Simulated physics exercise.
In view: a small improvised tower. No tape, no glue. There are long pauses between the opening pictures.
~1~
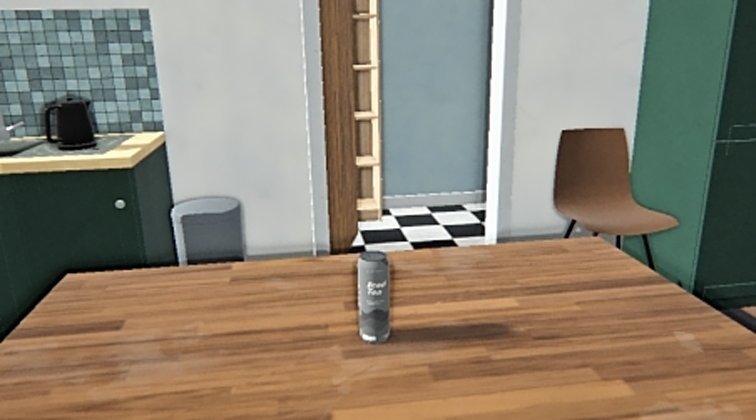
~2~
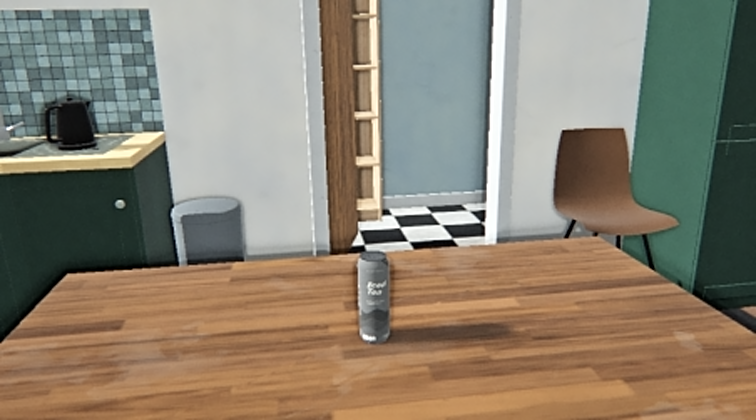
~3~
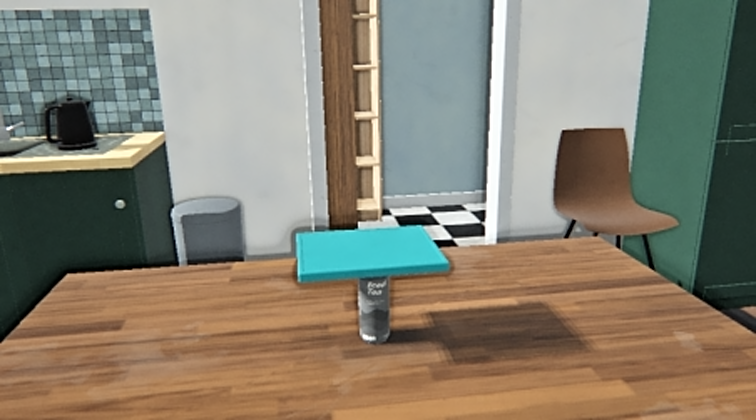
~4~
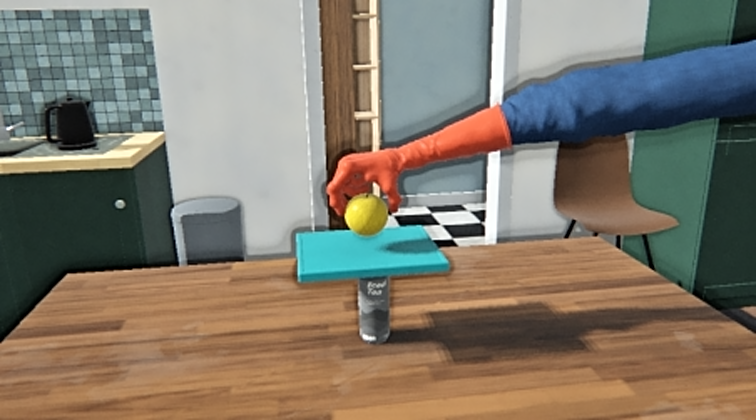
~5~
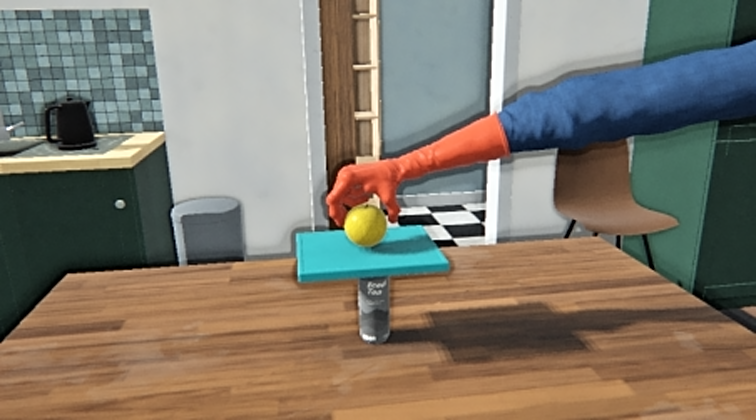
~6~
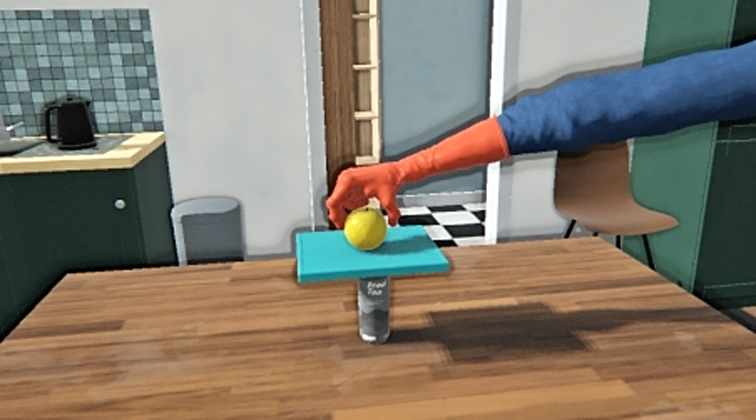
A turquoise lid appeared on top of the upright gray can on the wooden table, and then a red-gloved hand reaching in from the right lowered a yellow apple onto it.
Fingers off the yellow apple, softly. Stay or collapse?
The stack keeps its balance.
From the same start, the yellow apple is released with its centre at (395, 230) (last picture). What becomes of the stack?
Then it keeps its balance.
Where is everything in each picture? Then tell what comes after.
In the first picture, the last thing is not in view yet.
In the second picture, the last thing is not in view yet.
In the third picture, the last thing is not in view yet; turquoise lid (367, 251).
In the fourth picture, coming down; yellow apple (367, 215); turquoise lid (367, 251).
In the fifth picture, coming down; yellow apple (366, 225); turquoise lid (367, 251).
In the sixth picture, in place under the hand; yellow apple (366, 228); turquoise lid (367, 251).
Then, 0.10 s past the last view, nothing moves.
Then, 0.40 s past the last view, yellow apple resting near (366, 229).
Finally, all 3 still in place. Final places as the last picture's camera would see them, yellow apple near (366, 229). The stack holds.
